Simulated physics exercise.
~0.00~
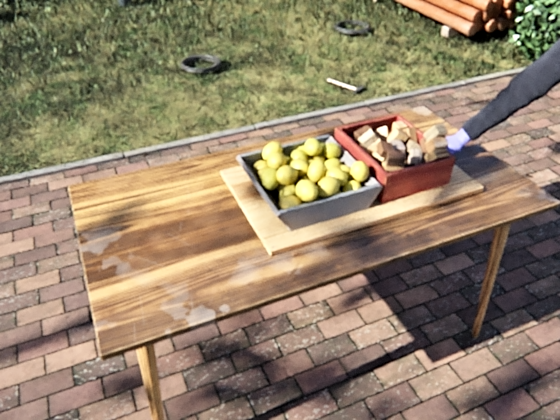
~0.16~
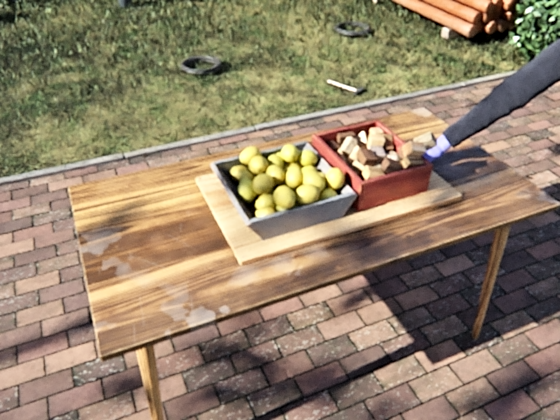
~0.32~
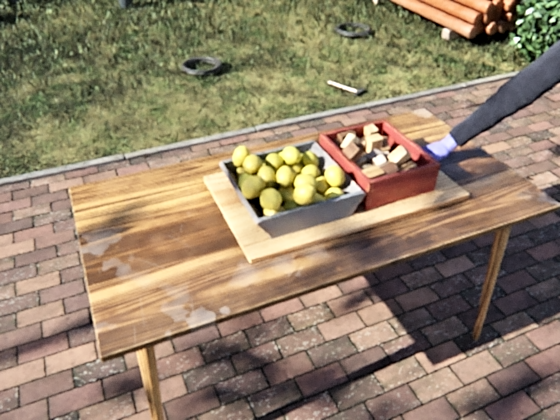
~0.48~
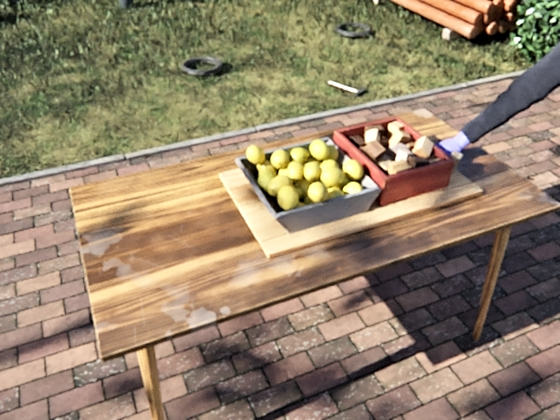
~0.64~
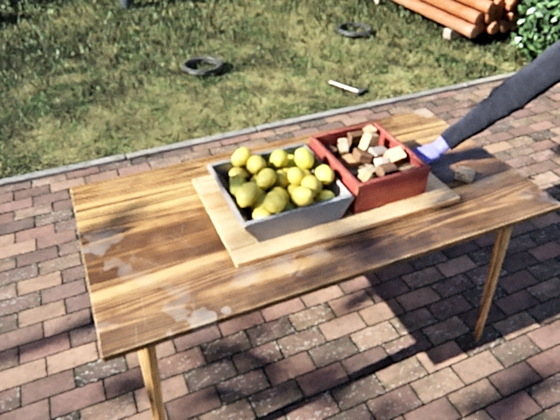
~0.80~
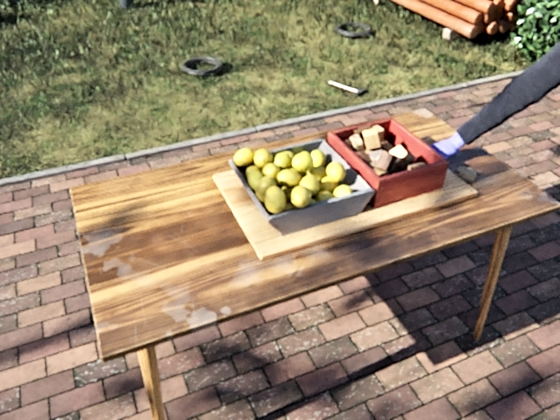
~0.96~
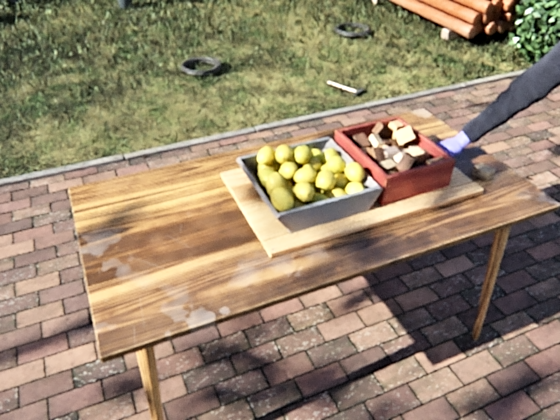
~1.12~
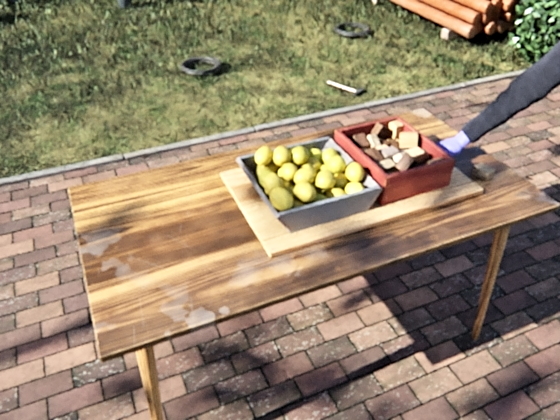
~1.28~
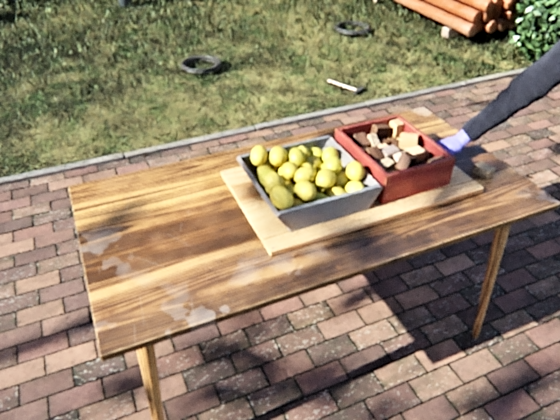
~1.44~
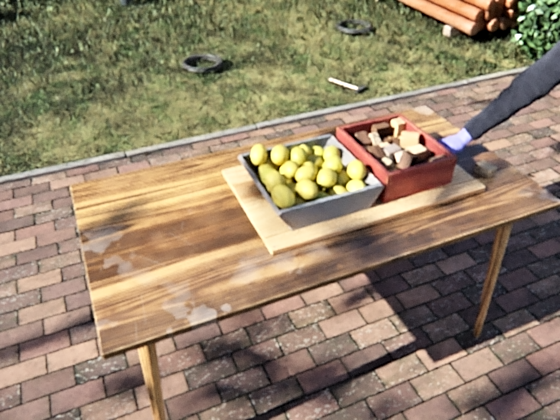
A board carrying a grey crate of lemons and a red crate of wooden blocks was slid left and right across a table by a gloved hand, a block spilling out on the right, before it stopped with the lemons still in their crate.
